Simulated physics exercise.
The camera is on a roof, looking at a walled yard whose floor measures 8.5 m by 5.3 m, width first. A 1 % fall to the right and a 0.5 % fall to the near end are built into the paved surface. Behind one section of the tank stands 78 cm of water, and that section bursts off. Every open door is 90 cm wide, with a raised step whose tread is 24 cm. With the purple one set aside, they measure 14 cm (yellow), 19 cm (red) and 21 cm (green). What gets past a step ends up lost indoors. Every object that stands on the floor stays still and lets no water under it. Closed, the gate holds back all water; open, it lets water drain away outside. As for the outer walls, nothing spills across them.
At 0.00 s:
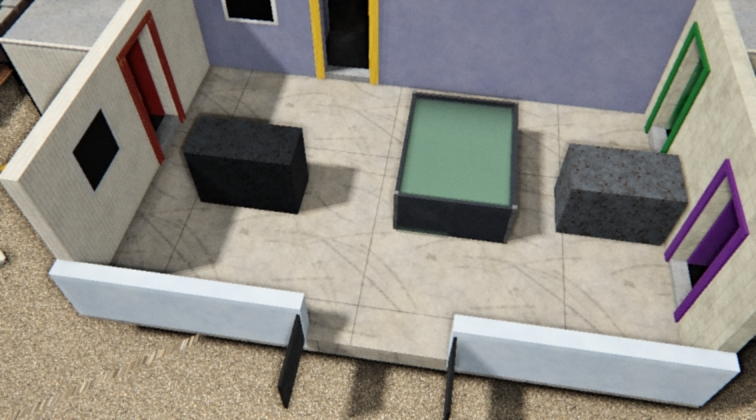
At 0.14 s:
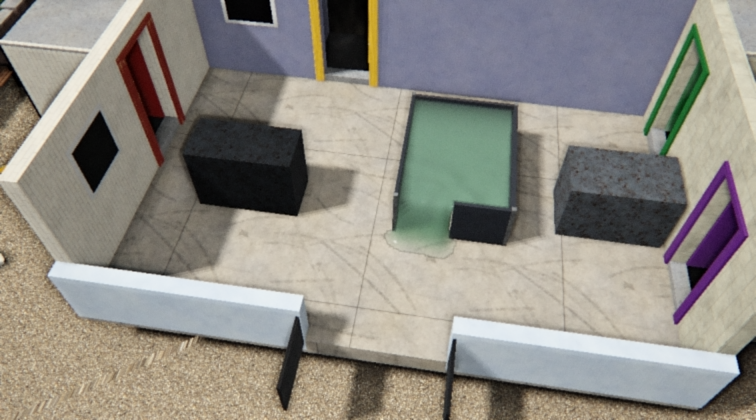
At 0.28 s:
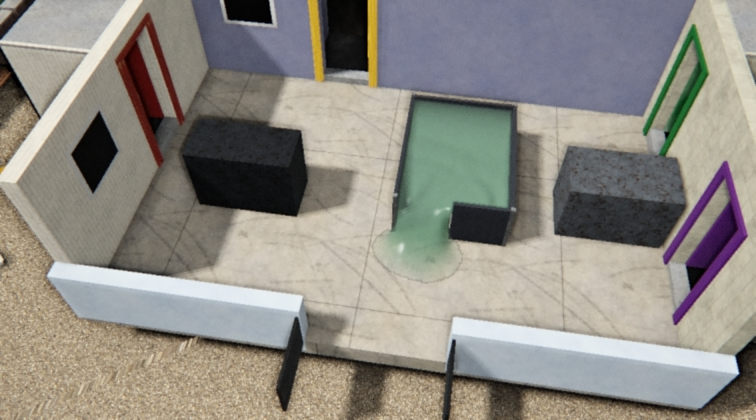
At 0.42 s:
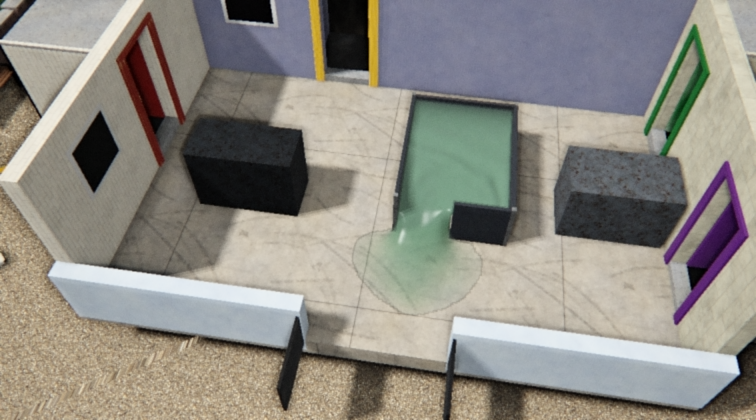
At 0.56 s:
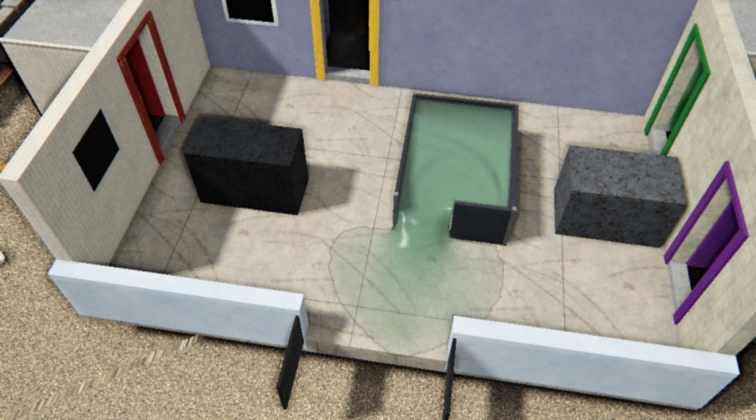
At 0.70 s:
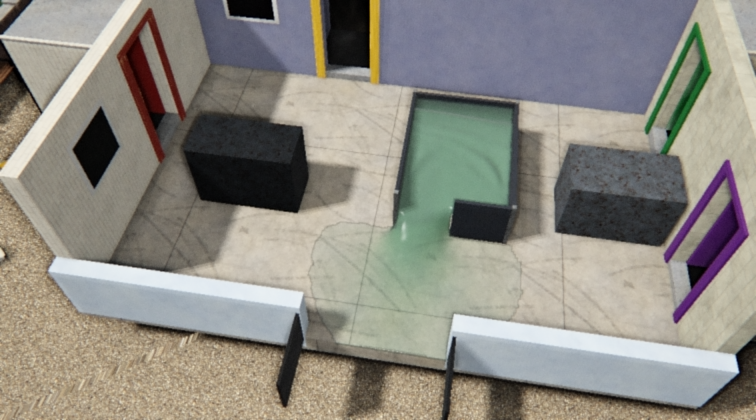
In a walled yard with coloured doorways and two dark blocks, green water sits still in a rectangular tank. The left part of the tank's near side opens, and water pours out onto the paving. It spreads toward the gap in the low front wall, widening into a thin, rounded sheet.
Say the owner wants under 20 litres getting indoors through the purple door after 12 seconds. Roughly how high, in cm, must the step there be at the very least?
At the very least some 6.5 cm.
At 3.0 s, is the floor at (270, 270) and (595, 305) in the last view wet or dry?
First soaked, then soaked.
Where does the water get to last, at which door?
Last comes the yellow one.
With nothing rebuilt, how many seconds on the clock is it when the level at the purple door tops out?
I'd say near 5.5 seconds.
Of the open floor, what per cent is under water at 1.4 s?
Wet share: Around 15 %.
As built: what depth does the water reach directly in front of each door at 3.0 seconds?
Depths in cm: Green 0, red 0, purple 9, yellow 0.
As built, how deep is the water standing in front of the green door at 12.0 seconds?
It works out to about 2.0 centimetres deep.
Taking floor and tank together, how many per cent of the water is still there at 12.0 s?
Around 40 in a hundred parts remain.
After 1.4 s water covers 15 % of the floor, deepest (44 cm) near (412, 234); it has not reached the purple door.
After 3.0 s water covers 30 % of the floor, deepest (28 cm) near (412, 234); 9 cm at the purple door, 0 litres in over its 10 cm step.
After 12.0 s water covers 70 % of the floor, deepest (8 cm) near (412, 234); 6 cm at the purple door, 2 litres in over its 10 cm step.
At the purple door as built, the water arrived by 2.7 s and peaked near 10 cm at 5.4 s.
Run again over the same 12 s with other heights there, 26 litres in over 6 cm, 15 litres over 7 cm. The limit of 20 litres is kept from about 6.5 cm up.
